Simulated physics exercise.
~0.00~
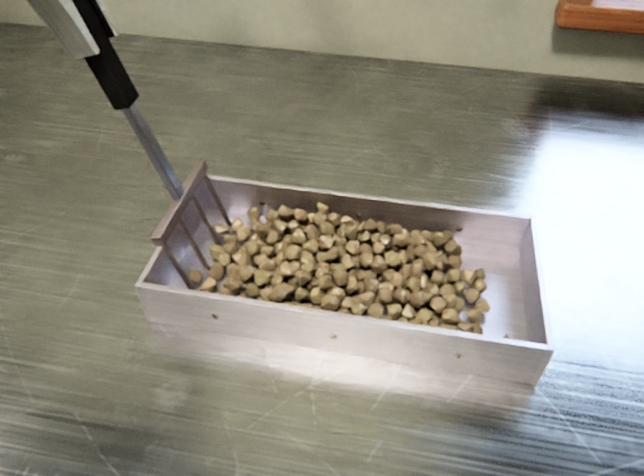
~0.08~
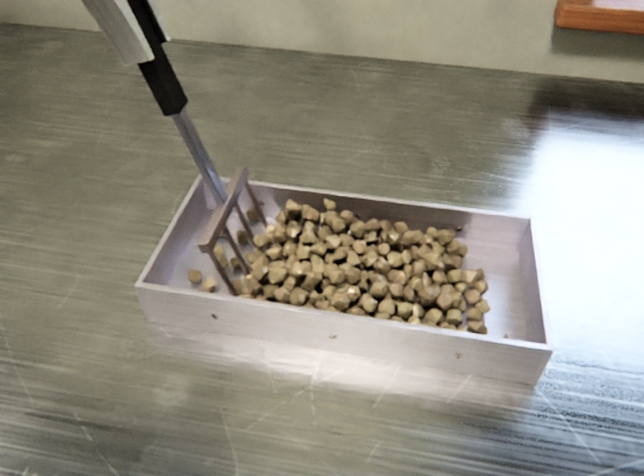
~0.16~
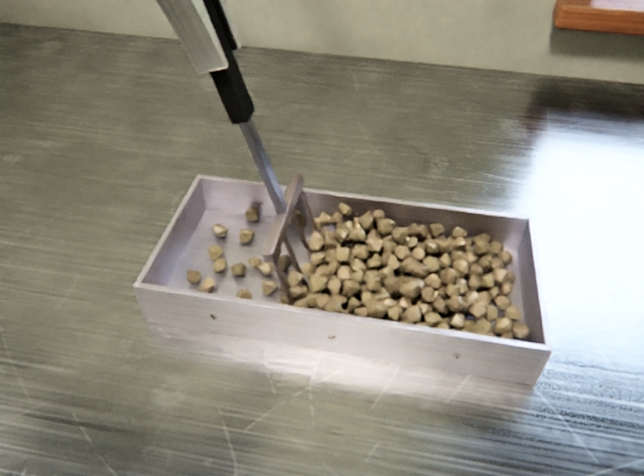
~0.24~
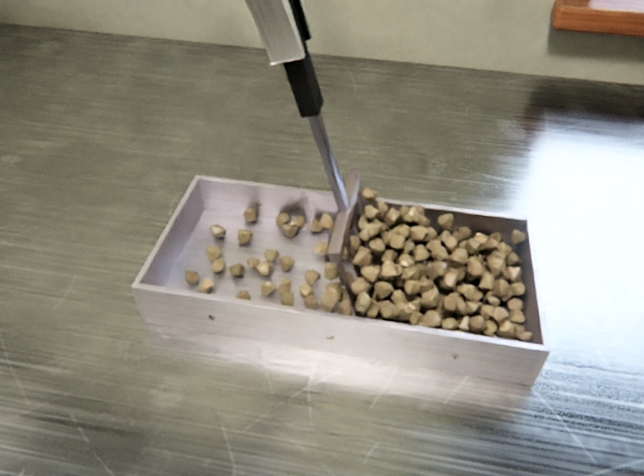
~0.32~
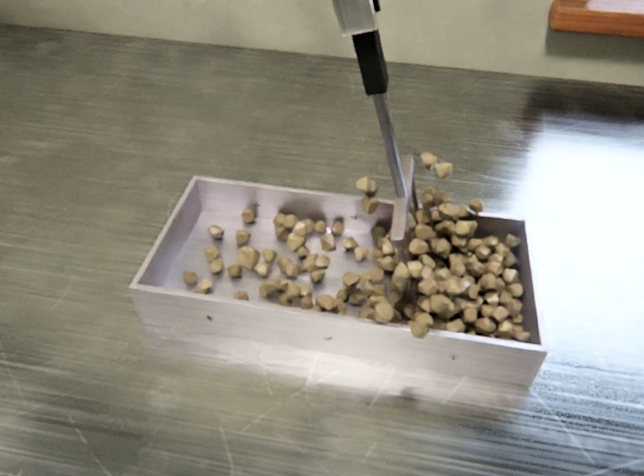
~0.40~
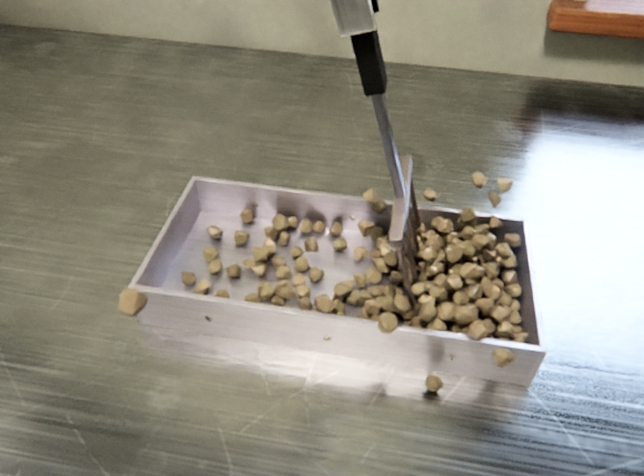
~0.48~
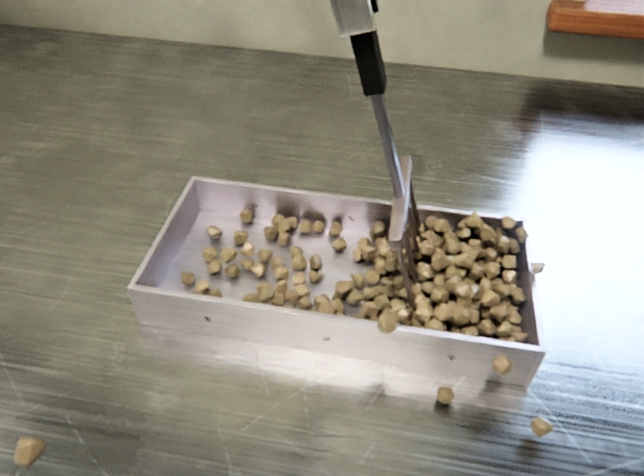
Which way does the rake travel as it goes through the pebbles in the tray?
The rake travels to the right, pushing most of the pebbles toward that end of the tray.
